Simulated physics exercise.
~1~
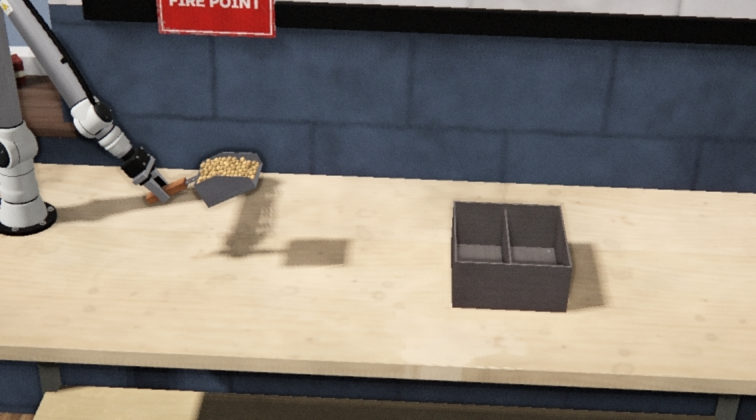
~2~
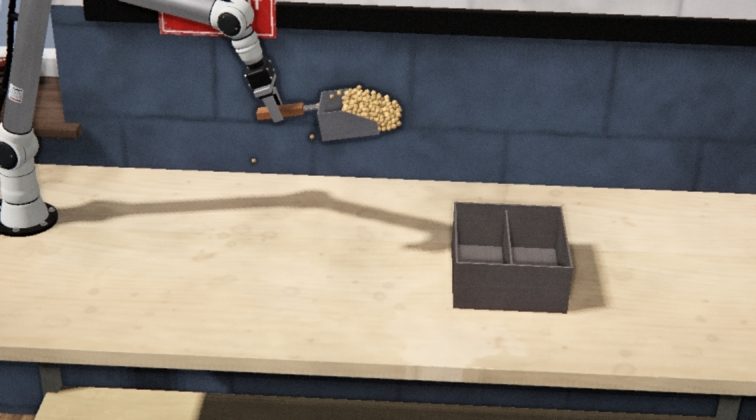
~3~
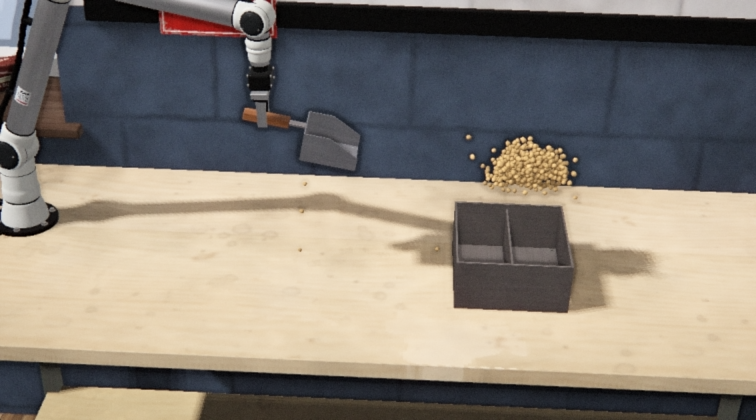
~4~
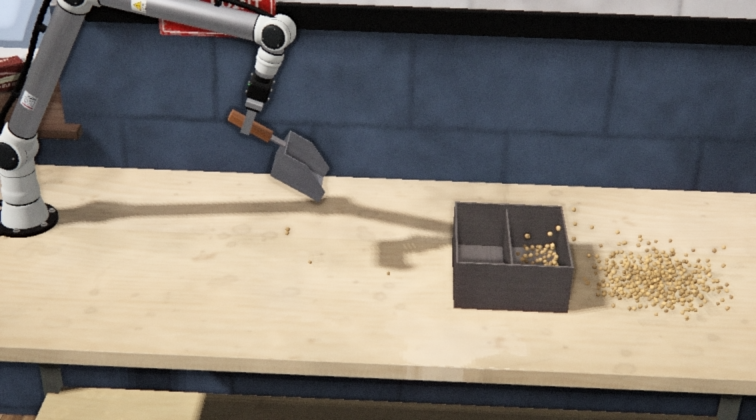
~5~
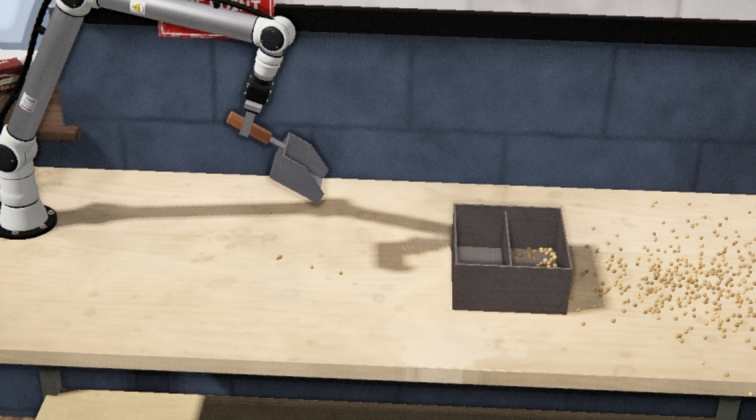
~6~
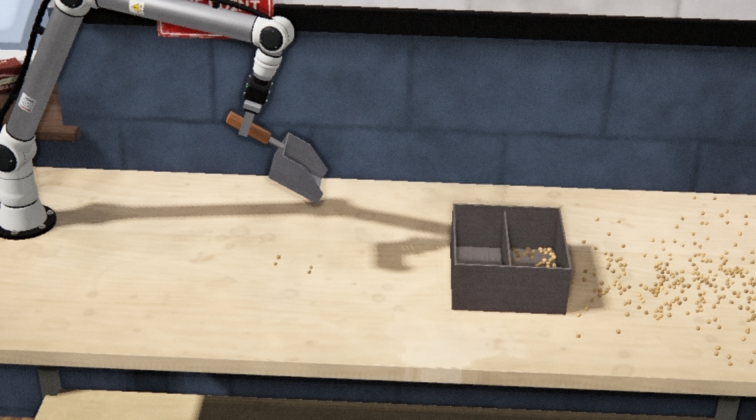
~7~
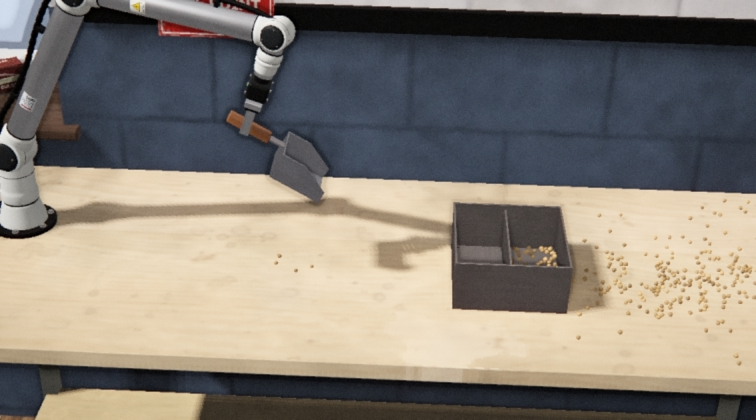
The clip shows a robot arm lifting a scoop of dried chickpeas and swinging it right, flinging them toward a divided dark bin. Some land in the bin's right compartment, but most scatter across the table beyond it, while the arm stops with the emptied scoop tipped downward.
